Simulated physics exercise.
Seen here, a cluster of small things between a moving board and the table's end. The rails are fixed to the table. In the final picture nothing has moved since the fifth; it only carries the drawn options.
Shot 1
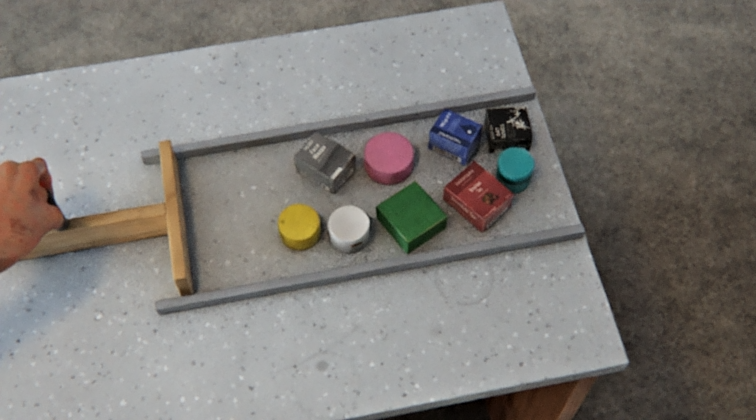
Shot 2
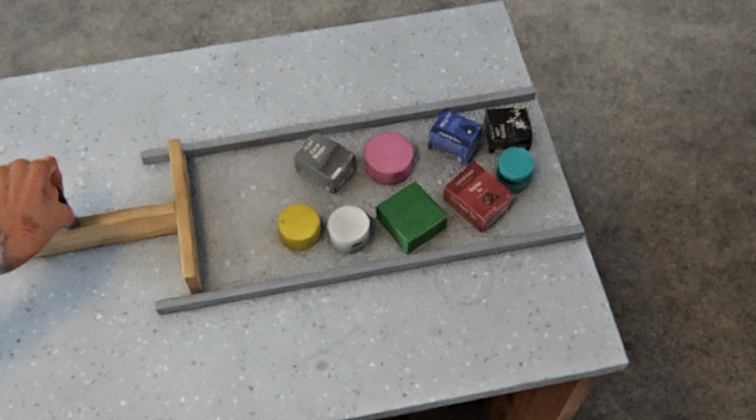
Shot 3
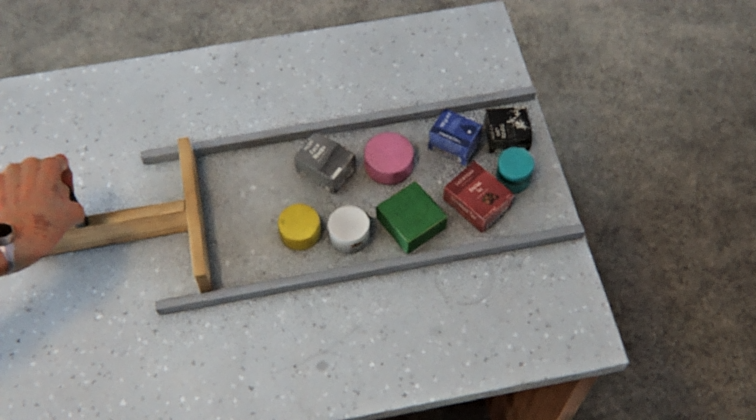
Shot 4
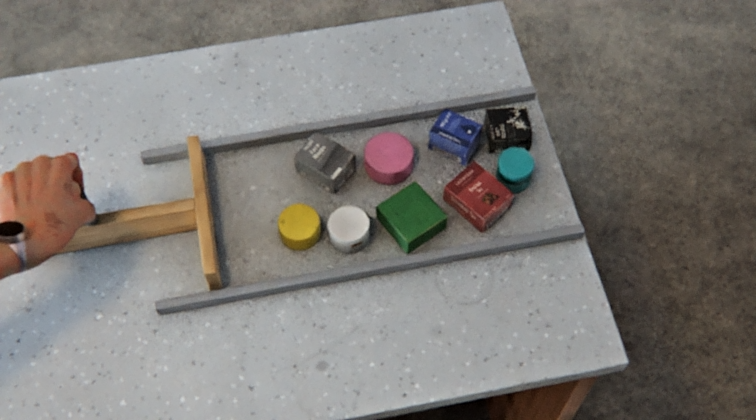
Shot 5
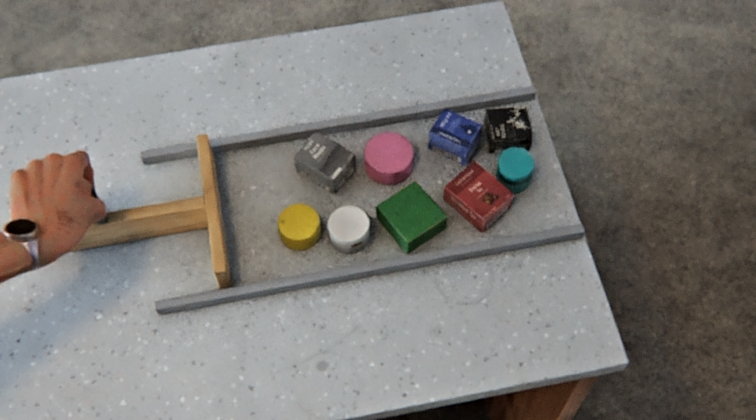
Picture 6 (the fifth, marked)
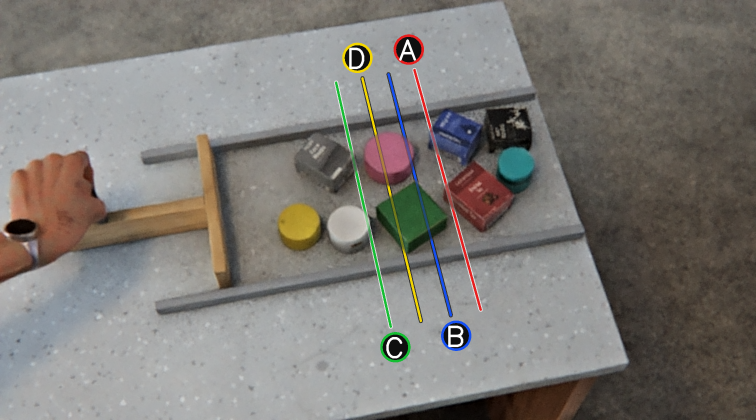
On a speckled grey tabletop, a hand sliding a wooden T-shaped pusher slowly right between two rails towards unmoving small boxes and tubs.
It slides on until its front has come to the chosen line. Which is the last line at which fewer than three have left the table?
Line A.
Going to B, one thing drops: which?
It is the turquoise jar.
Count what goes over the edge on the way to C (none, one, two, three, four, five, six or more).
In all, none.
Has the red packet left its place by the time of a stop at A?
Yes.
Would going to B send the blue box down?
No.
On the marked copy, A at (445, 181); B at (417, 186); C at (361, 196); D at (390, 191).
With A. Early on, board (296, 185); white jar (367, 231); yellow tin (329, 220).
Further on, board (379, 171); turquoise jar (534, 167); black packet (516, 129).
At the end, board (442, 160); turquoise jar over the edge; black packet over the edge; two fallen.
As for the rest, B is within the limit but short; C is within the limit but short; D is within the limit but short.
